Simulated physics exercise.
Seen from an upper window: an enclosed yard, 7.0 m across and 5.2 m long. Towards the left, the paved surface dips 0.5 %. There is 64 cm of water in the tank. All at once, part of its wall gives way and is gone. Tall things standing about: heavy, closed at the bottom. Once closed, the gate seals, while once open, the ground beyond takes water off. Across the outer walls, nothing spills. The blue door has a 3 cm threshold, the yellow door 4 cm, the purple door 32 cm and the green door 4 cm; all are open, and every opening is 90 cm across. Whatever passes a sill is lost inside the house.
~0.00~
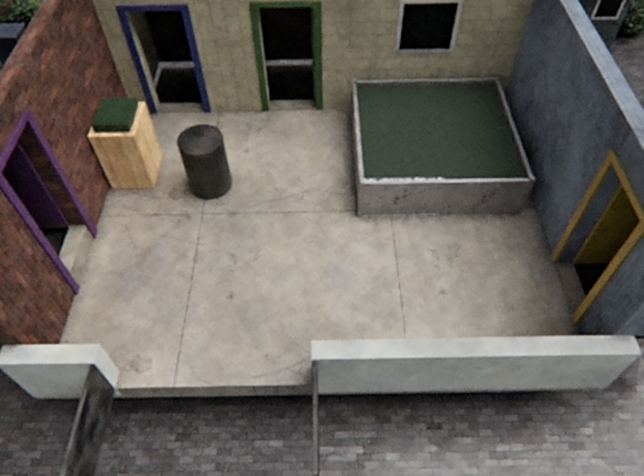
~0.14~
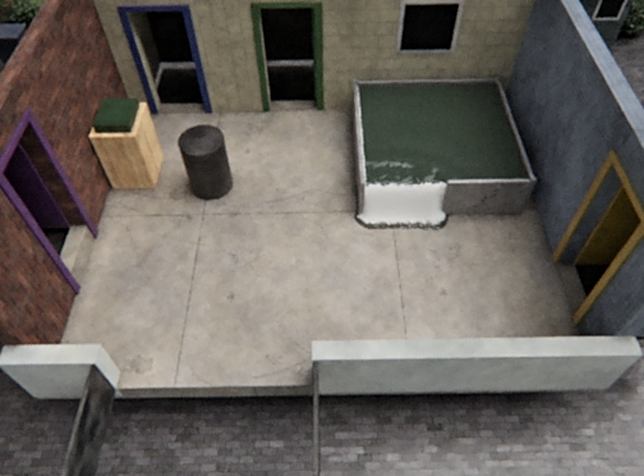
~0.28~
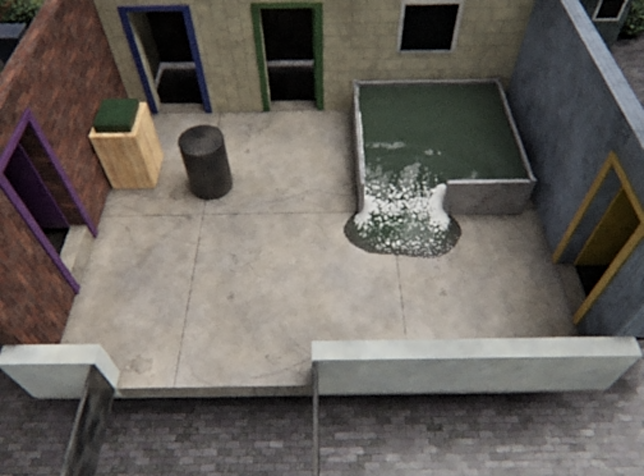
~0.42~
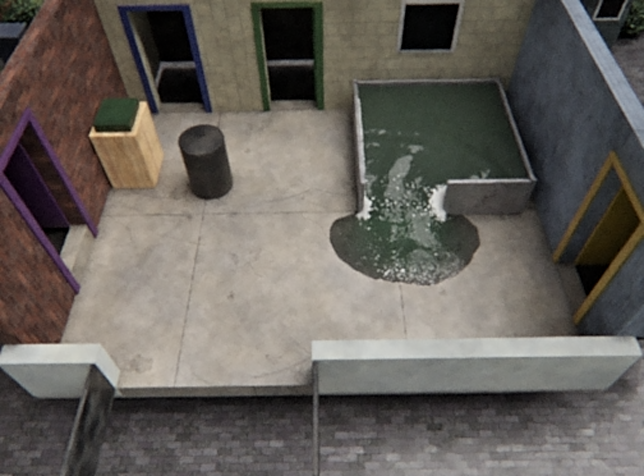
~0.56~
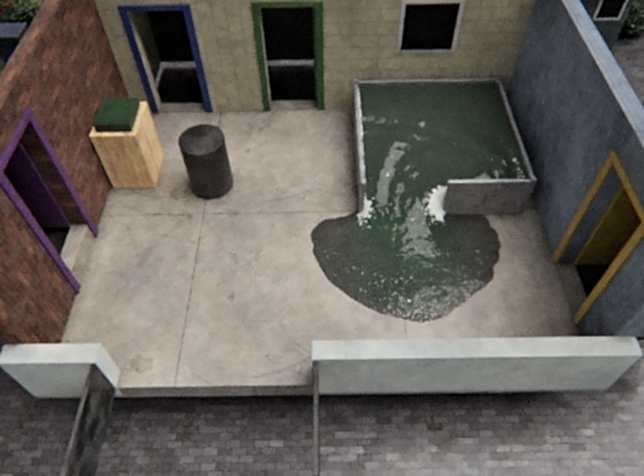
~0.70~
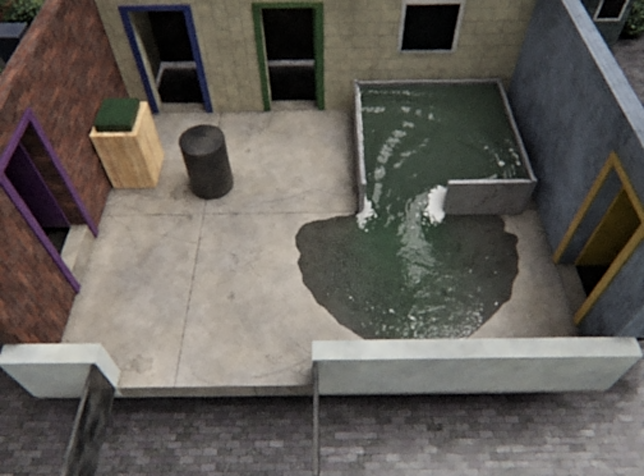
A walled tank of dark green water stood still in an enclosed yard until part of its front wall gave way, and water poured out, foaming and spreading across the paved floor towards the low front wall.
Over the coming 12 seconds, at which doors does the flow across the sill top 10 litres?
The blue door breaches the limit. The yellow door breaches the limit. The purple door never breaches the limit. The green door never breaches the limit.
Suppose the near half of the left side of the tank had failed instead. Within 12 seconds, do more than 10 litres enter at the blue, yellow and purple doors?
Blue beyond, yellow short, purple short.
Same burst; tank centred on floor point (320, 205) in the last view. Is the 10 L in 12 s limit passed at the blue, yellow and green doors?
Lab note: Vs limit, blue door limit held; yellow door limit broken; green door limit held.
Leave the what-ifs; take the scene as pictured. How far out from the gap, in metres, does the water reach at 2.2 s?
Roughly 4.4 m.
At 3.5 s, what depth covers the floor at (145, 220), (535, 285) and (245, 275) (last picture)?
0, 9, 1 cm.
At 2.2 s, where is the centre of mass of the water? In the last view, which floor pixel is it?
Around (420, 209) in the last picture.
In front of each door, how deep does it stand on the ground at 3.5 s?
Door by door, in cm: Blue reads 0, yellow reads 14, purple reads 1, green reads 0.
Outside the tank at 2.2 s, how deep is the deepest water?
Roughly 37 cm.
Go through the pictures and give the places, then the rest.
The first frame shows the tank at (434, 130) is whole and still, 64 cm deep.
In the second frame, water pours out at (403, 204) and has run 0.7 m, to (443, 221); typically 5 cm deep outside, 64 cm at the tank's back.
In the third frame, the front is at (444, 249), 0.9 m from the gap at (402, 205); 1.0 m2 of floor is under water; 64 cm left at the back of the tank.
In the fourth frame, the front is at (433, 279), 1.3 m from the gap at (402, 205); 2.0 m2 of floor is under water; 64 cm left at the back of the tank.
In the fifth frame, water pours out at (403, 205) and has run 1.9 m, to (426, 315); typically 6 cm deep outside, 64 cm at the tank's back.
In the sixth frame, the front is at a hidden place, 2.4 m from the gap at (403, 205); 5.0 m2 of floor is under water; 63 cm left at the back of the tank.
After 1.4 s water covers 30 % of the floor and is deepest (36 cm) near (386, 225); blue door not reached, yellow door 3 cm at the sill, 0 L in, purple door not reached, green door not reached.
After 2.2 s water covers 40 % of the floor and is deepest (37 cm) near (399, 353); blue door not reached, yellow door 7 cm at the sill, 0 L in, purple door not reached, green door not reached.
After 3.5 s water covers 50 % of the floor and is deepest (30 cm) near (569, 363); blue door not reached, yellow door 14 cm at the sill, 37 L in, purple door not reached, green door not reached.
After 7.0 s water covers 75 % of the floor and is deepest (21 cm) near (508, 137); blue door 2 cm at the sill, 0 L in, yellow door 12 cm at the sill, 162 L in, purple door 11 cm at the sill, 0 L in, green door 2 cm at the sill, 0 L in.
After 12.0 s water covers 100 % of the floor and is deepest (12 cm) near (373, 366); blue door 7 cm at the sill, 39 L in, yellow door 8 cm at the sill, 225 L in, purple door 10 cm at the sill, 0 L in, green door 3 cm at the sill, 0 L in.
